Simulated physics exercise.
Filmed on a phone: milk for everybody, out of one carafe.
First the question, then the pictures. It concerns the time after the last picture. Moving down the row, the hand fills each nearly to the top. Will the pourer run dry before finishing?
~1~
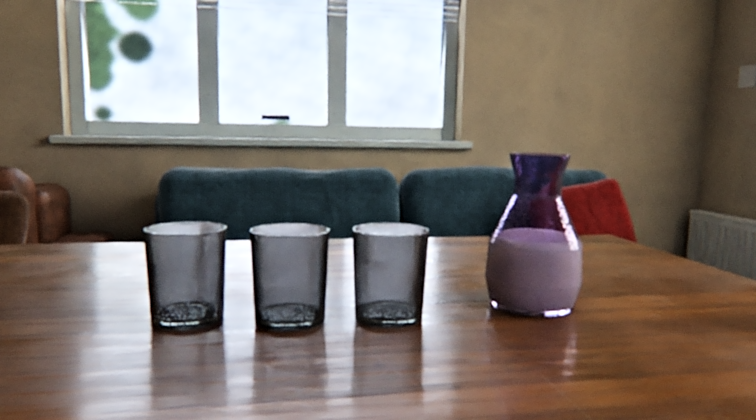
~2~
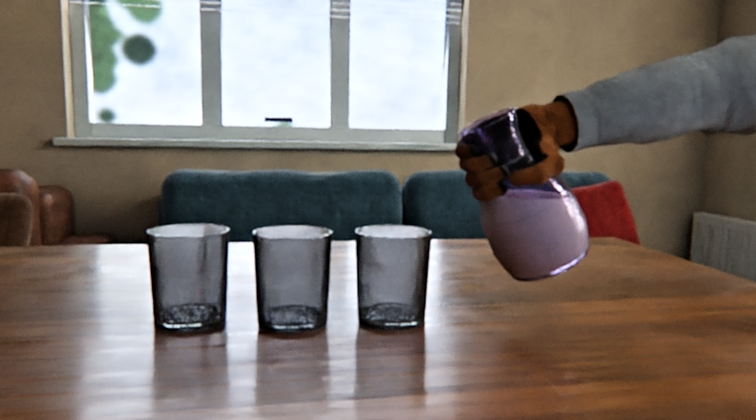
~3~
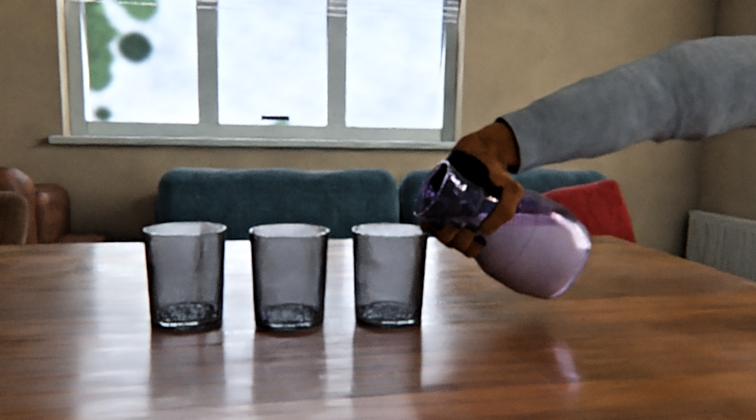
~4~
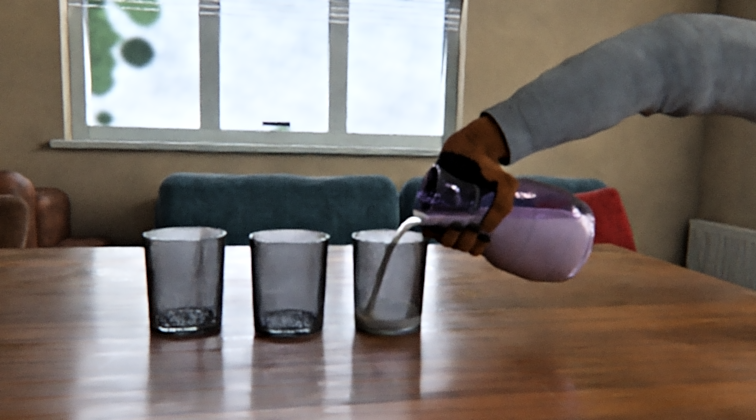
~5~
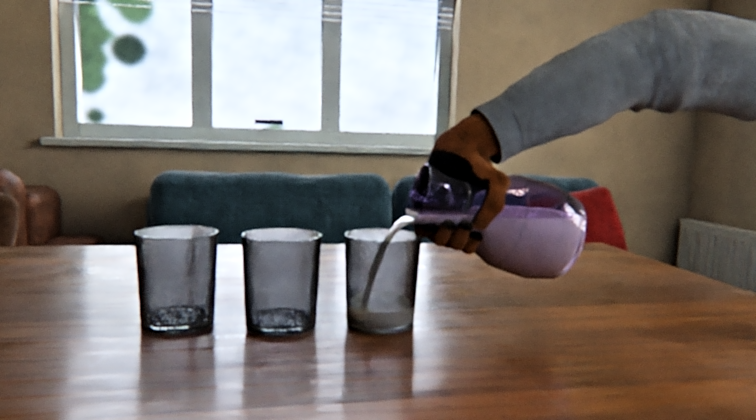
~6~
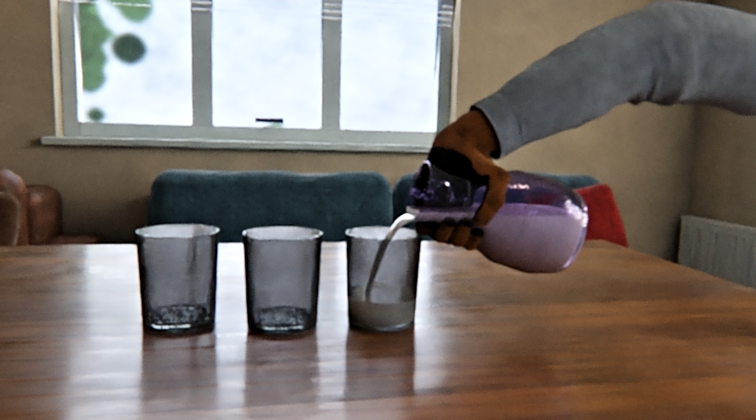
Yes: The supply dwindles too soon.
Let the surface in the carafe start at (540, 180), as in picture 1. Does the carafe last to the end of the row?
My take is that the supply gives out early.
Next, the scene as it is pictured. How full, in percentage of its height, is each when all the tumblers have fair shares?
55 per cent, by my count.
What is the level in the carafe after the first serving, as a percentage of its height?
Roughly 20 per cent of its height.
Shortly, the first is about half full.
Then, the first is done and the carafe has about half of its load.
At the finish, the carafe is empty with one filled and the next at about three quarters of a serving.
